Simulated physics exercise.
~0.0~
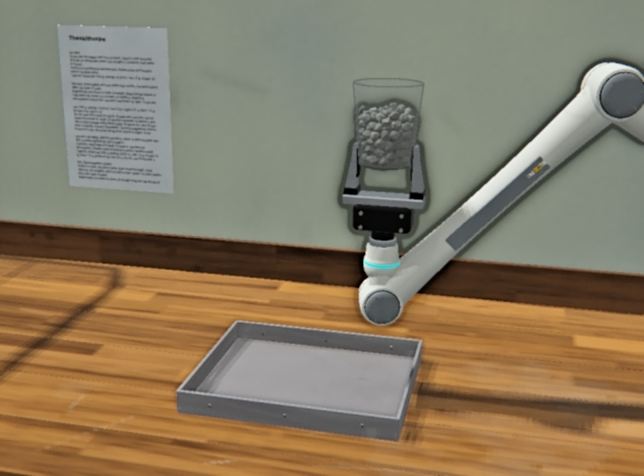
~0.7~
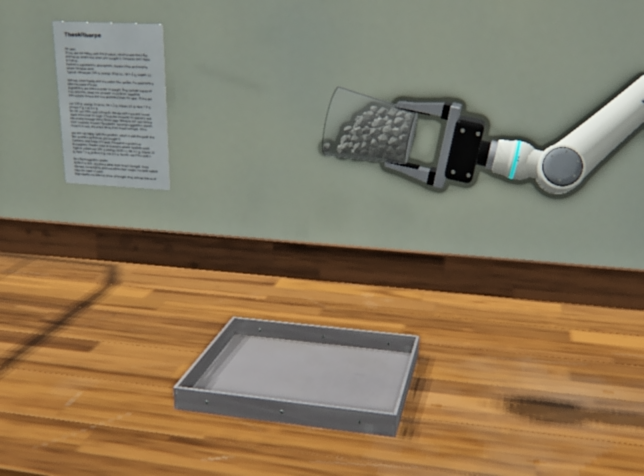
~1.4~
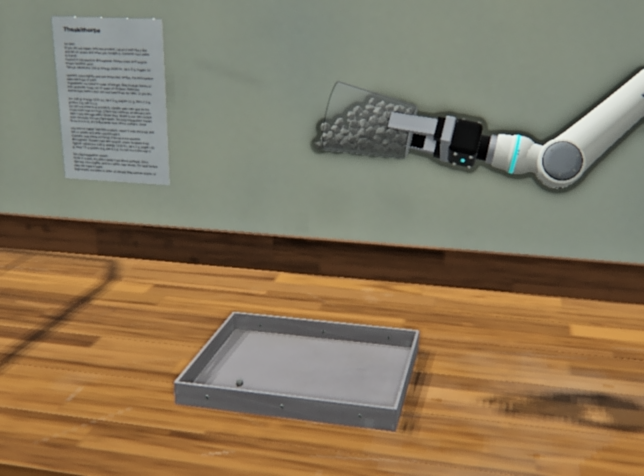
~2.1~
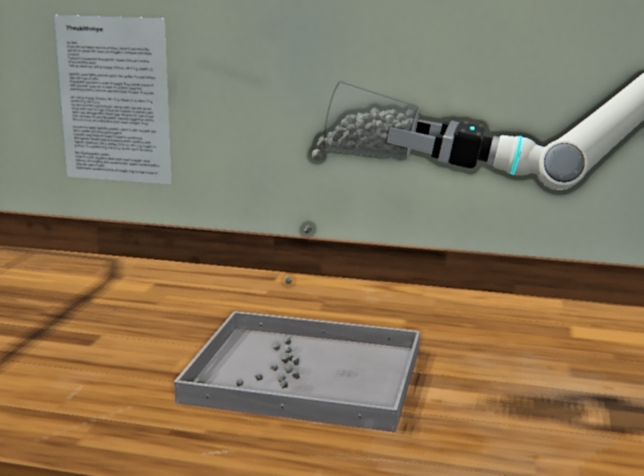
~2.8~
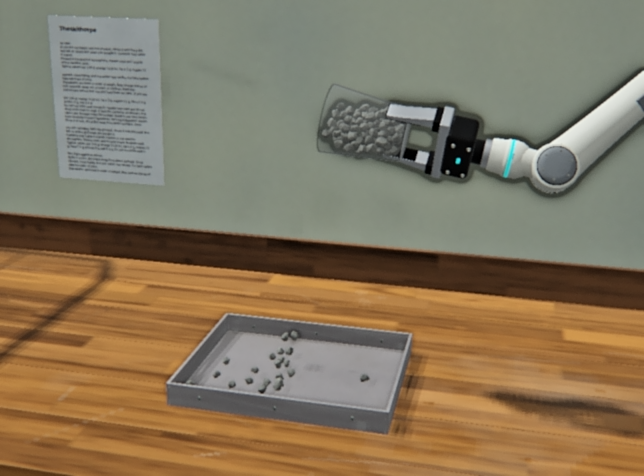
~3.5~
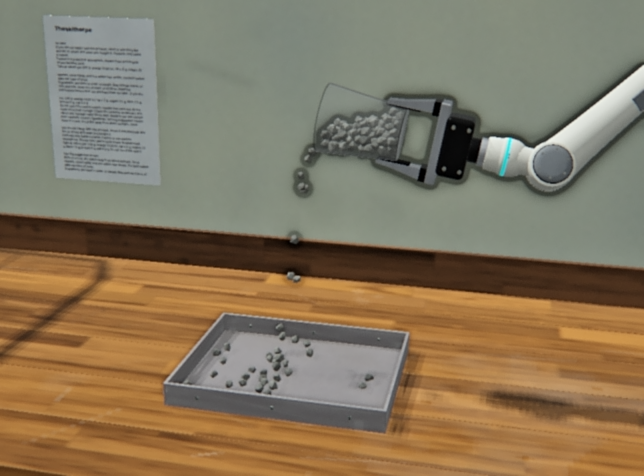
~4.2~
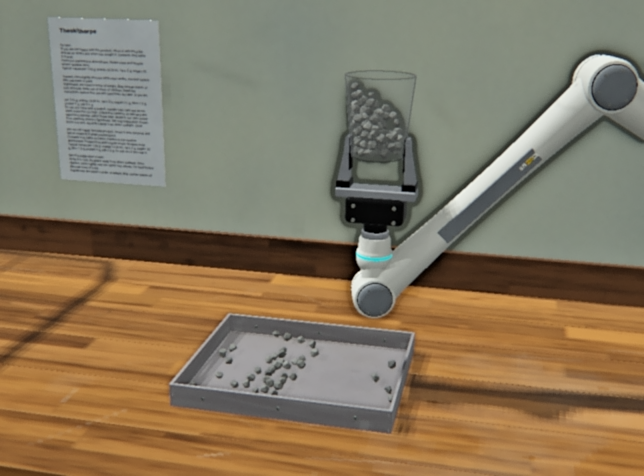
At the start, a white robot arm holds a clear beaker of small grey pebbles upright above an empty, shallow grey tray on a wooden table. The arm tips the beaker onto its side toward the left, and the pebbles slide toward its mouth. A first pebble lands in the tray, then more drop and scatter across it. The arm turns the tipped beaker about its length, and further pebbles spill out in a thin stream. Finally, the arm swings the beaker upright again, with most pebbles still inside and a smaller share lying scattered in the tray.
